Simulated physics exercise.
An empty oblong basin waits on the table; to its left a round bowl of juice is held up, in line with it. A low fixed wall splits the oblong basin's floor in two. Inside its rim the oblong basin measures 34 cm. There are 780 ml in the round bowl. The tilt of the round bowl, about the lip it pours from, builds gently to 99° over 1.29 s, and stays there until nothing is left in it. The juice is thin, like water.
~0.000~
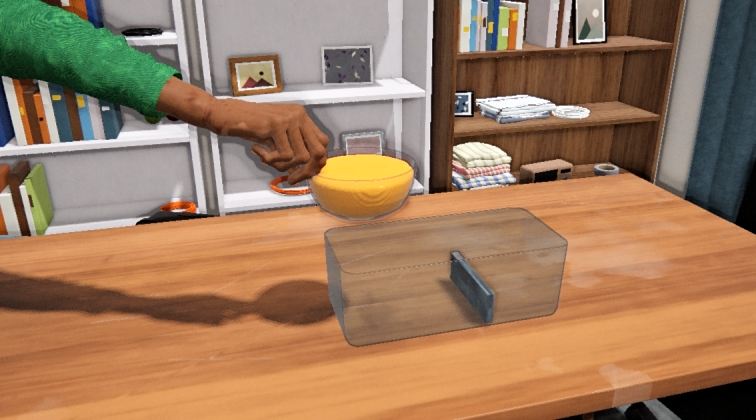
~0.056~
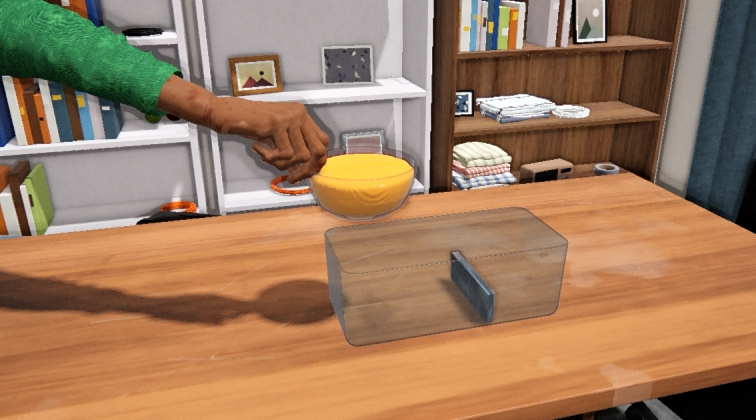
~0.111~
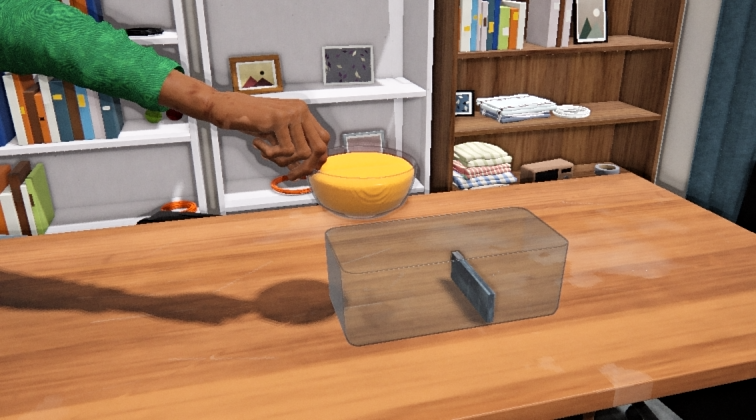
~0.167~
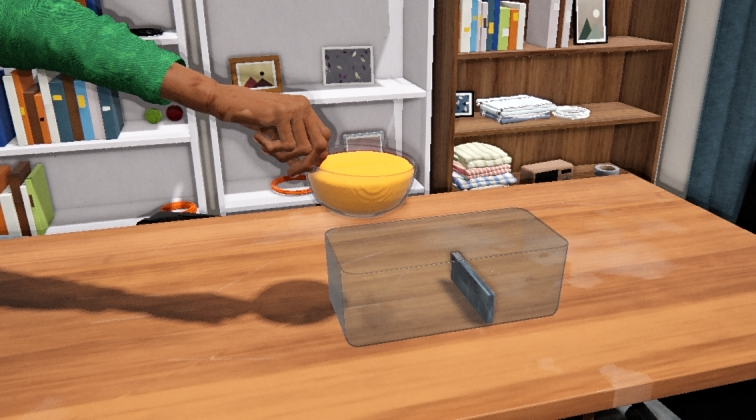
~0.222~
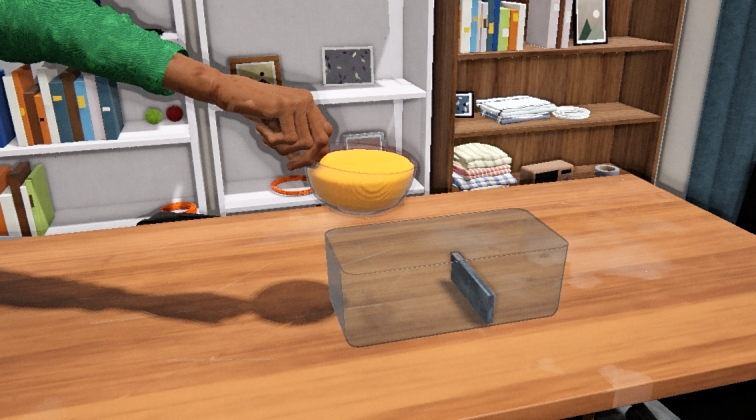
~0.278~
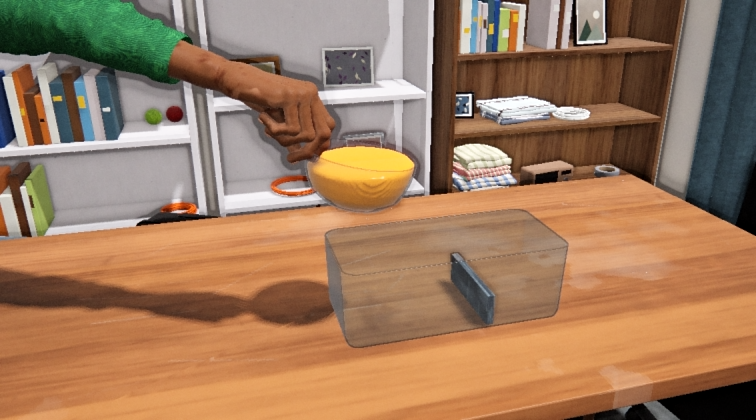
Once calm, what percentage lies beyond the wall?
The far part has some 64 per cent.
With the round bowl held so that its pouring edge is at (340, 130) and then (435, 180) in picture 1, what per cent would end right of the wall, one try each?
In turn about 5 and 90 per cent.
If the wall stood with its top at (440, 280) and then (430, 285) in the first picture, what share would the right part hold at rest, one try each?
First 95, then 95 per cent.
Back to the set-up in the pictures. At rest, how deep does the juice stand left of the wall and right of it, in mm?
Left about 8 mm, right about 30 mm.
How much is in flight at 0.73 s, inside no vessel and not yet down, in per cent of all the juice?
Some 36 per cent.
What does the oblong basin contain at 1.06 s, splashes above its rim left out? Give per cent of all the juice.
About 82 per cent.
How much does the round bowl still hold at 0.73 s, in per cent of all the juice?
Near 50 in a hundred.
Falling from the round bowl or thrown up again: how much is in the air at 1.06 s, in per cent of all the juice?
About 14 per cent.
After 0.73 s the tilt is 60° and 50 per cent is still to pour, 14 is left of the wall and 1 right of it.
After 1.06 s the tilt is 92° and 5 per cent is still to pour, 23 is left of the wall and 58 right of it.
After 1.41 s the tilt is 99° and 0 per cent is still to pour, 35 is left of the wall and 64 right of it.
After 1.79 s the tilt is 99° and 0 per cent is still to pour, 35 is left of the wall and 64 right of it.
In the end 35 per cent lies left of the wall, 64 right of it and 1 outside.
